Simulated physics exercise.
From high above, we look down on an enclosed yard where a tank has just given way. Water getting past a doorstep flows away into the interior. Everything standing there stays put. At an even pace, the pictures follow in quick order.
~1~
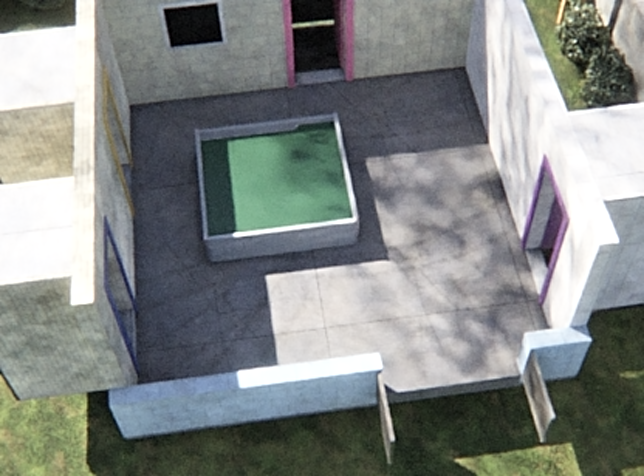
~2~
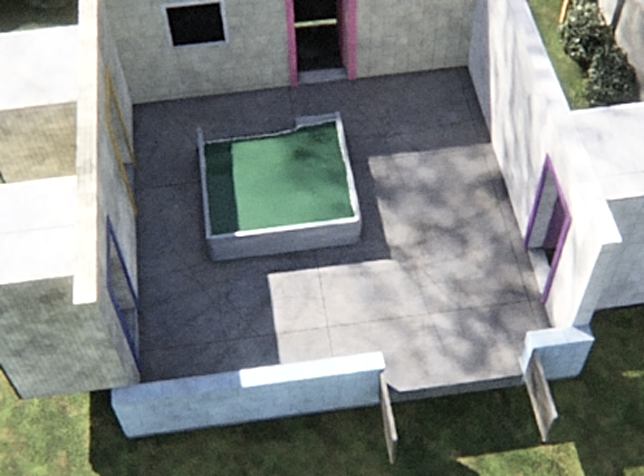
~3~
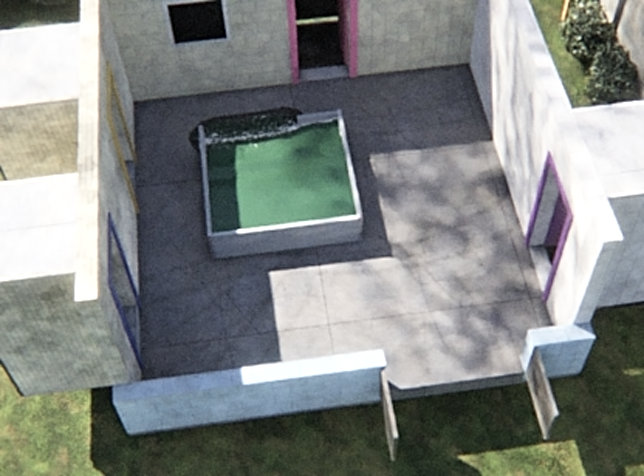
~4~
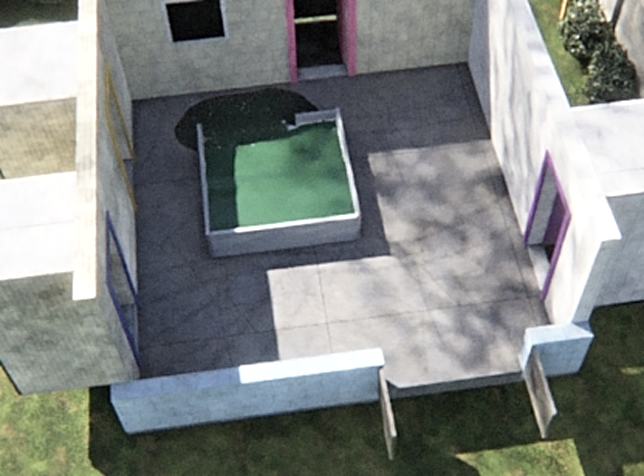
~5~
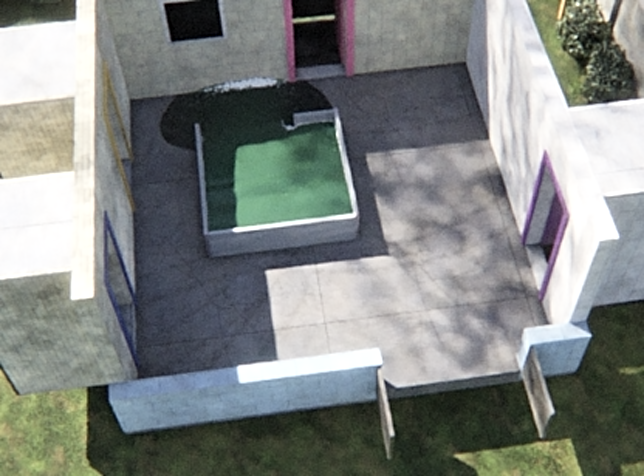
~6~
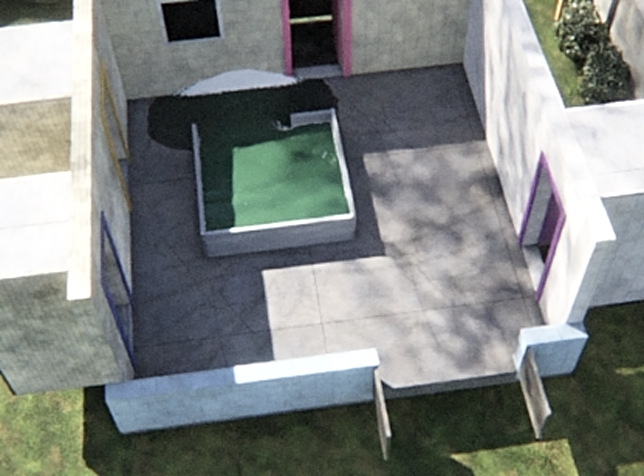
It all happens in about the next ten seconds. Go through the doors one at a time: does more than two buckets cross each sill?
Outcome: Yellow door: Not over the line on that one. Purple door: Not over the line on that one. Pink door: Over the line on that one. Blue door: Not over the line on that one.
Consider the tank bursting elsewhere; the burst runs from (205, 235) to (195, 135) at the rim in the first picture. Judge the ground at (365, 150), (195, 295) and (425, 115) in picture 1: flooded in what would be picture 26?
Taking the spots in turn: Untouched, swamped and untouched.
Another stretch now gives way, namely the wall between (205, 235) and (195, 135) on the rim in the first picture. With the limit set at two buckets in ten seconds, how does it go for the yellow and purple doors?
Put simply, the yellow door overflows; the purple door overflows.
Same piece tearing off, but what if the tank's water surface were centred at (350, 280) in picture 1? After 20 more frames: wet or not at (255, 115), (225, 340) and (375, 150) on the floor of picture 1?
Soaked, parched, soaked.
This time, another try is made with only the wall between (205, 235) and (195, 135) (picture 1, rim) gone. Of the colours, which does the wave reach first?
I'd pick the one in yellow.
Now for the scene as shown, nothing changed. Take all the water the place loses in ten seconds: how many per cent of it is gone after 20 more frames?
Around 15 % of the total, roughly.
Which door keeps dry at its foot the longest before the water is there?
That is the purple door.
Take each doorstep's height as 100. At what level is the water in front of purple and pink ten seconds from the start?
In order: Roughly 200 % and 80 %.
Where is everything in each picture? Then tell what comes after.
The first frame shows the open tank at (274, 177) is whole and still.
In the second frame, water pours out on the open tank's far side and has run to a hidden place.
In the third frame, water pours out on the open tank's far side and has run to (196, 133).
In the fourth frame, the front is at (289, 95), out from the gap on the open tank's far side.
In the fifth frame, water pours out on the open tank's far side and has run to (186, 94).
In the sixth frame, the front is at (162, 96), out from the gap on the open tank's far side.
A moment on, water covers 15 % of the floor; the yellow door not reached, the purple door not reached, the pink door under two buckets in, the blue door not reached.
Next, water covers 25 % of the floor; the yellow door wet at the sill, nothing in, the purple door not reached, the pink door under two buckets in, the blue door not reached.
Then, water covers 50 % of the floor; the yellow door wet at the sill, nothing in, the purple door not reached, the pink door over two buckets in, the blue door wet at the sill, nothing in.
Later, water covers 85 % of the floor; the yellow door wet at the sill, nothing in, the purple door wet at the sill, nothing in, the pink door over two buckets in, the blue door wet at the sill, nothing in.
In the end, water covers 95 % of the floor; the yellow door wet at the sill, nothing in, the purple door under two buckets in, the pink door over two buckets in, the blue door wet at the sill, nothing in.
